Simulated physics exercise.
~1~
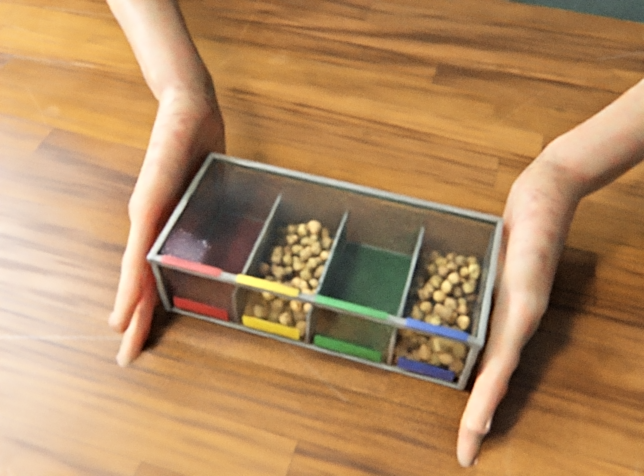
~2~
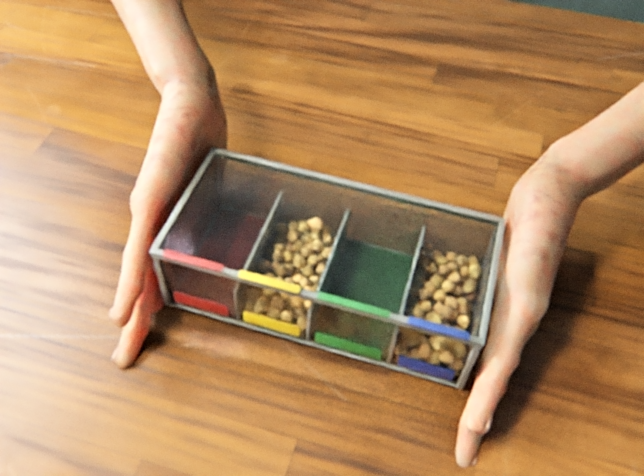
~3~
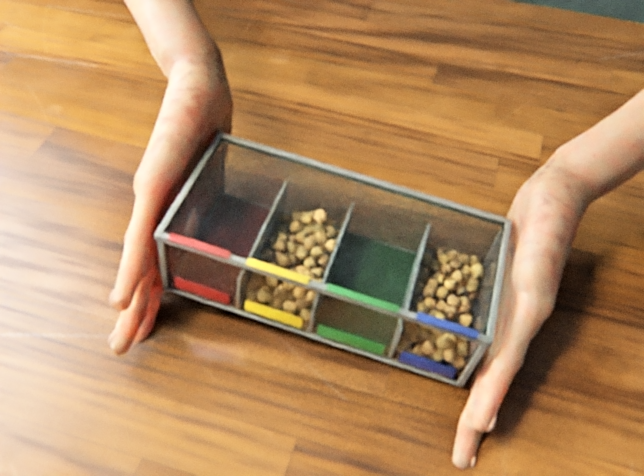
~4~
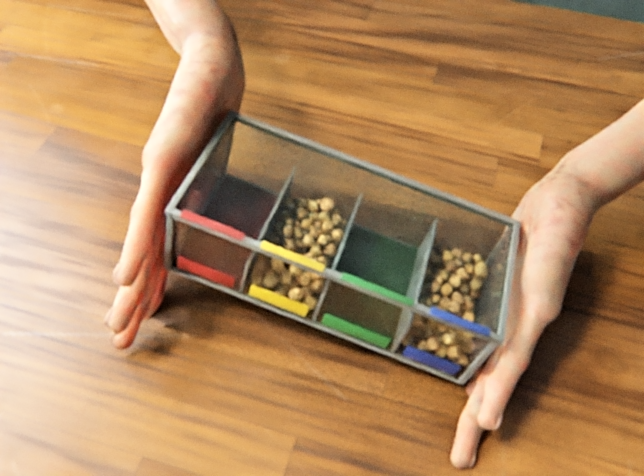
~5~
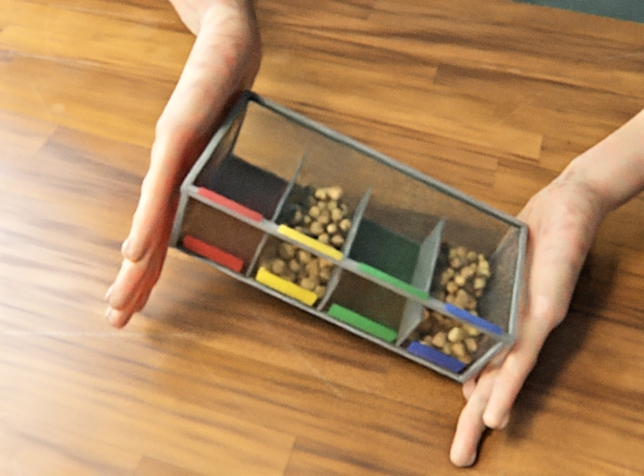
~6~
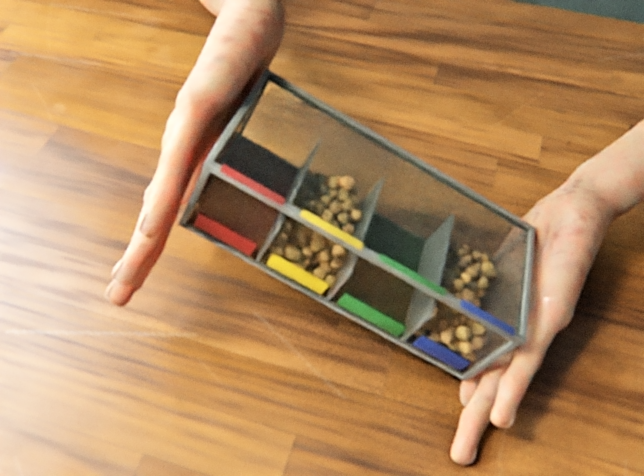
We see two hands holding a clear lidded box with red, yellow, green and blue sections, chickpeas in the yellow and blue ones; the hands steadily tilt it, raising the left end while the right stays low.
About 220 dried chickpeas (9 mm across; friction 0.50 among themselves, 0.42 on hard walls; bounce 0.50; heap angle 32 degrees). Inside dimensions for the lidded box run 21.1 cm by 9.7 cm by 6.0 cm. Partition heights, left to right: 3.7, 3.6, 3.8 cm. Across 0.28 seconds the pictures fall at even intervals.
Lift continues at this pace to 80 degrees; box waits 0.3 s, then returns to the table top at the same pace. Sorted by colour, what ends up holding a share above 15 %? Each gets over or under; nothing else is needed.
At the end, red: Fails, blue: Succeeds, green: Fails, yellow: Succeeds.
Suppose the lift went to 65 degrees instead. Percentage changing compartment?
Result: Some 0 %.
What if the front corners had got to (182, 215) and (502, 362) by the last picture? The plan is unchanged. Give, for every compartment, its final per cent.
Per cent at the end: Red 0; blue 60; green 0; yellow 40.
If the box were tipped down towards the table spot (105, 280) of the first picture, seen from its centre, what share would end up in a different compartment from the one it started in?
Roughly 10 % of the pieces.
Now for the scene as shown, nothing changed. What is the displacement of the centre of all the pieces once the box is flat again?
It shifts by roughly 1.5 cm.
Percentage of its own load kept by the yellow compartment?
Some 90 percent.
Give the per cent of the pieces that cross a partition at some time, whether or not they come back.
Estimate: Some 5 per cent.
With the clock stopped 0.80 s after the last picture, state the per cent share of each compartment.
Red 0 %, blue 60 %, green 0 %, yellow 40 %.
Then, 0.80 s after the last picture, tilt 80 degrees; blue 60 %, yellow 40 %.
Then, 1.32 s after the last picture, tilt 41 degrees; blue 60 %, yellow 40 %.
Then, 1.91 s after the last picture, tilt 0 degrees; blue 60 %, yellow 40 %.
In the end, red 0 %, blue 60 %, green 0 %, yellow 40 %.
